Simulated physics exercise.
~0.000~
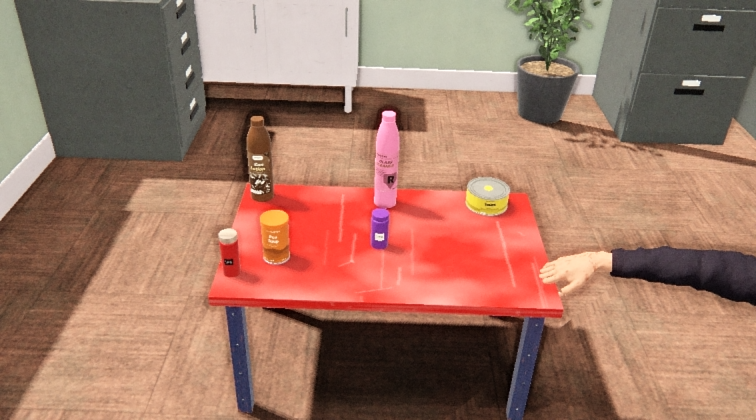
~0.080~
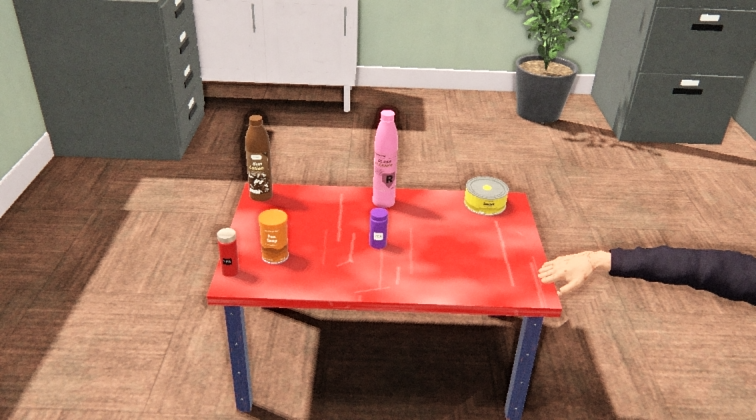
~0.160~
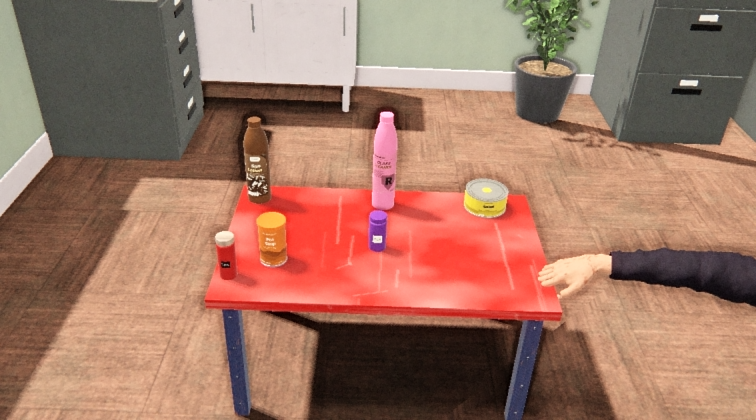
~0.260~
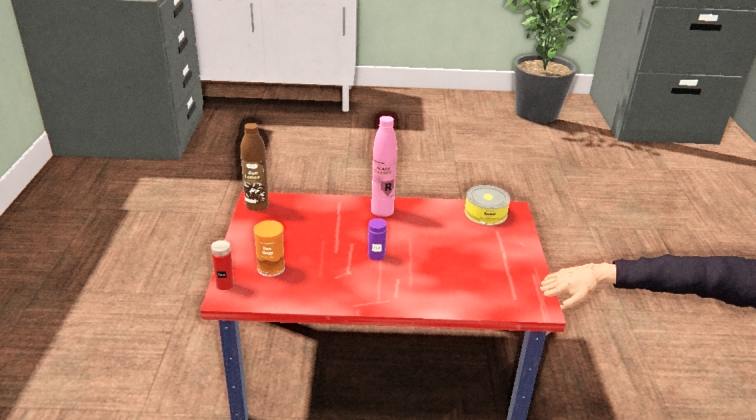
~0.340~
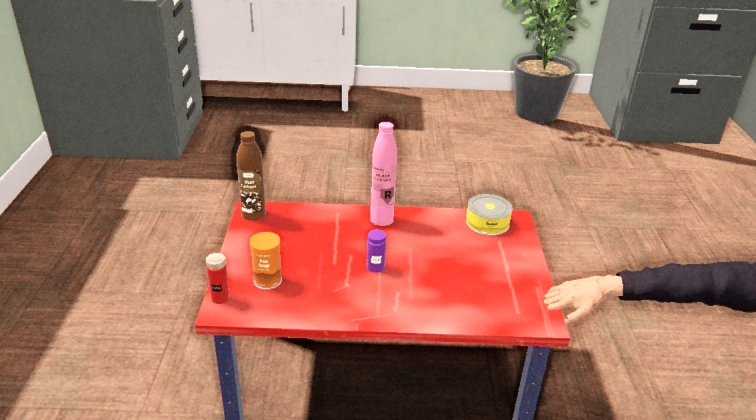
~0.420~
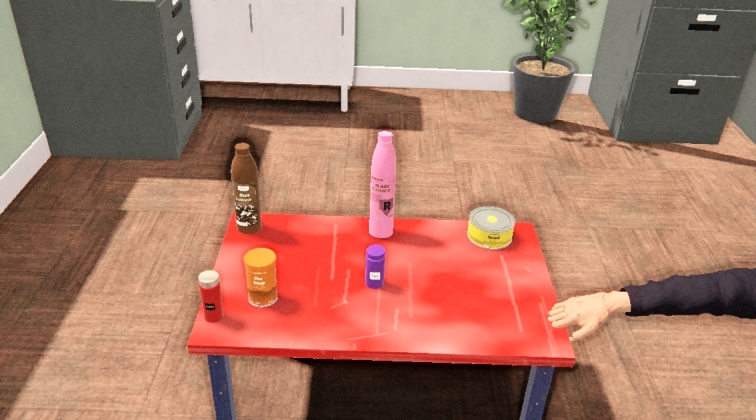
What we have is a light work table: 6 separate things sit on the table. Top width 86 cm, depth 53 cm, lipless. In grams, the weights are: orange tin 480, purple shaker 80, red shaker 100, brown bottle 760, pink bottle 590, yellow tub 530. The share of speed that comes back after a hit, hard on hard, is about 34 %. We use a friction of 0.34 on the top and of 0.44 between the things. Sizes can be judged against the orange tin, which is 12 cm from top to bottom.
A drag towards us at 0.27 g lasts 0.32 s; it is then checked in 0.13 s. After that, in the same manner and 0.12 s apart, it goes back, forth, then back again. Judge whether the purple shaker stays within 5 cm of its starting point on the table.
It does not.
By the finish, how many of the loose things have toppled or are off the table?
It comes to 4.
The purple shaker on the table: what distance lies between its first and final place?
Start to finish, roughly 14 cm.
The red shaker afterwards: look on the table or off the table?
Red shaker: Goes out of bounds.
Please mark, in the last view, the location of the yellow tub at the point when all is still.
Resting point, approx. (484, 196) px.
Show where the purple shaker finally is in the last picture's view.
It ends near (331, 251).
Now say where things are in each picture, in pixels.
The first frame shows purple shaker (380, 229); orange tin (275, 238).
The second frame shows brown bottle (259, 158); pink bottle (386, 160).
The third frame shows table 1 cm from its start; yellow tub (486, 198); orange tin (273, 240).
The fourth frame shows table 5 cm from its start; pink bottle (384, 167); red shaker (223, 265).
The fifth frame shows table 10 cm from its start; pink bottle (384, 174) leaning 5°; yellow tub (489, 214).
The sixth frame shows table 16 cm from its start; purple shaker (375, 267); orange tin (262, 278).
After 0.92 s, table 8 cm from its start; purple shaker leaning 21° near (367, 279); brown bottle on its side; pink bottle on its side.
After 1.92 s, table 16 cm from its start; red shaker now off the table; purple shaker on its side near (324, 289); brown bottle on its side.
At rest (4.5 s), off the table, red shaker; tipped over on the table, purple shaker, brown bottle and pink bottle; the other 2 in place, give or take 5 cm. Seen from the same camera at the end, purple shaker near (331, 251).
